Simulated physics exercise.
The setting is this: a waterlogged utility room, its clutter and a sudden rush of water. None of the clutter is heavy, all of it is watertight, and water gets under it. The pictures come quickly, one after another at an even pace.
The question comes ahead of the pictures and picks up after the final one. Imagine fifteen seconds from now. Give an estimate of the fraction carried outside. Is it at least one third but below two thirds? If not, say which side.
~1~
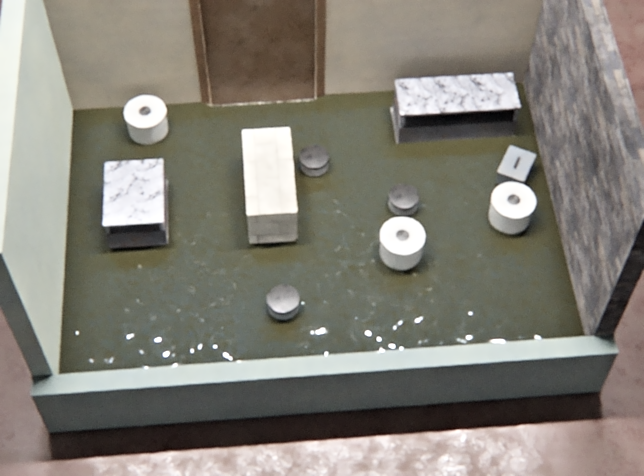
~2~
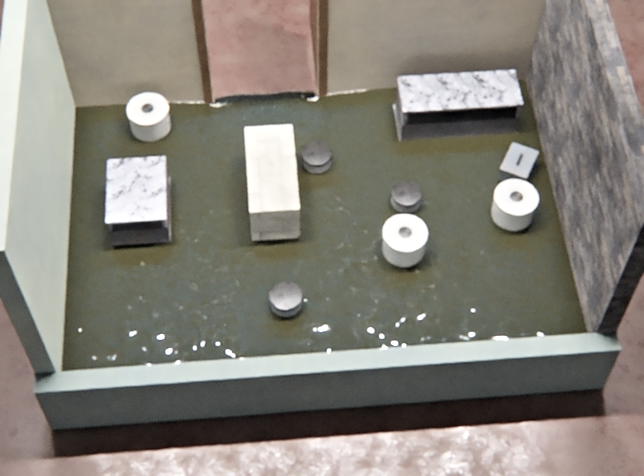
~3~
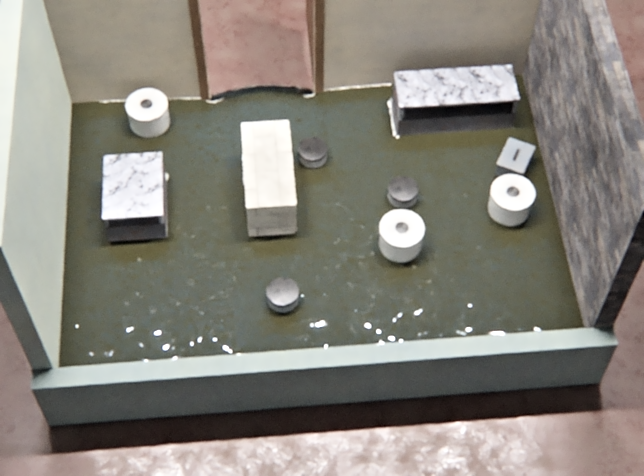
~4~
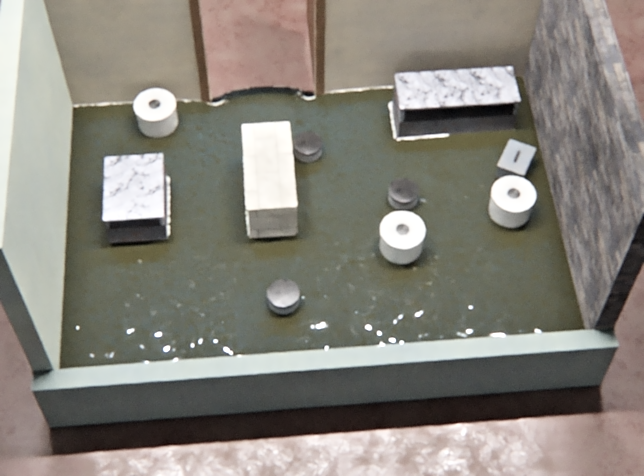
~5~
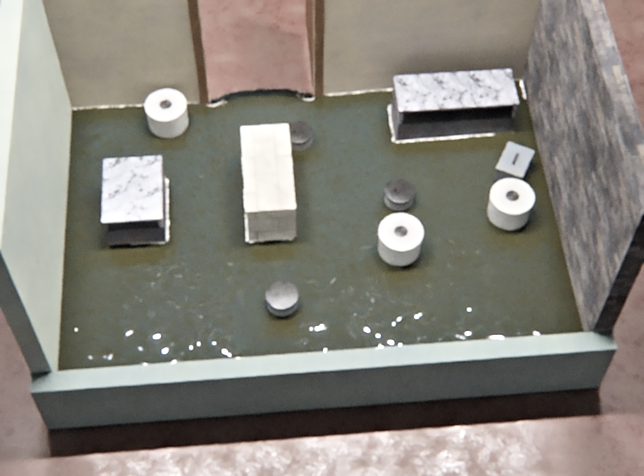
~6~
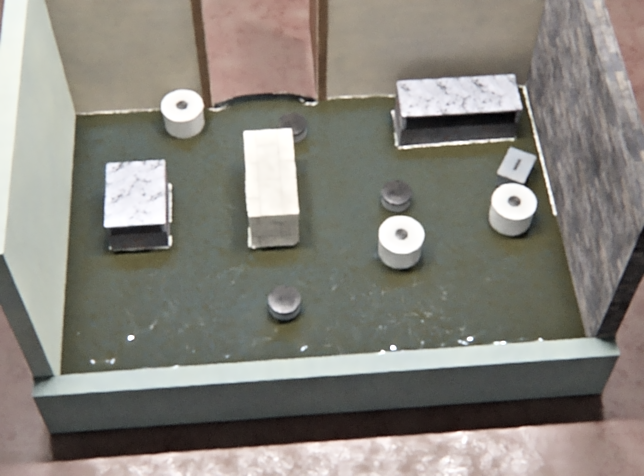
Yes.
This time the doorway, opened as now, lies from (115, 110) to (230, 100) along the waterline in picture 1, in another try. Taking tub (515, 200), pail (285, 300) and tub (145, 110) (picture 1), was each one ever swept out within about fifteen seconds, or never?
Note - 1: Retained; 2: Escaped; 3: Escaped.
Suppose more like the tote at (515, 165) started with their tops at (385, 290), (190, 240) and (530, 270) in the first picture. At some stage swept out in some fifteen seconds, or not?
Outcome for each, listed in order: Does not leave, leaves, does not leave.
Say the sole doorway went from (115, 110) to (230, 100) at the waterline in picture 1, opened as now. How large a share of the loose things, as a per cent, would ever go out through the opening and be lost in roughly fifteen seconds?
Estimate: Around 40 per cent.
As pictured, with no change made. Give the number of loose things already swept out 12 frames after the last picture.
The number I arrive at is 2.
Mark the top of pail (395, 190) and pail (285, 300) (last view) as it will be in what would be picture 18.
Approximately (306, 113), and approximately (257, 281).
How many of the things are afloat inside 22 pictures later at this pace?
That would be 4.
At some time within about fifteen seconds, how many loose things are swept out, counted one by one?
The figure is 4.
A moment on, 1 of 7 are out; 6 afloat.
Next, 2 of 7 are out; 5 afloat.
Later, 3 of 7 are out; 4 afloat.
In the end, 4 of 7 are out; 2 afloat.
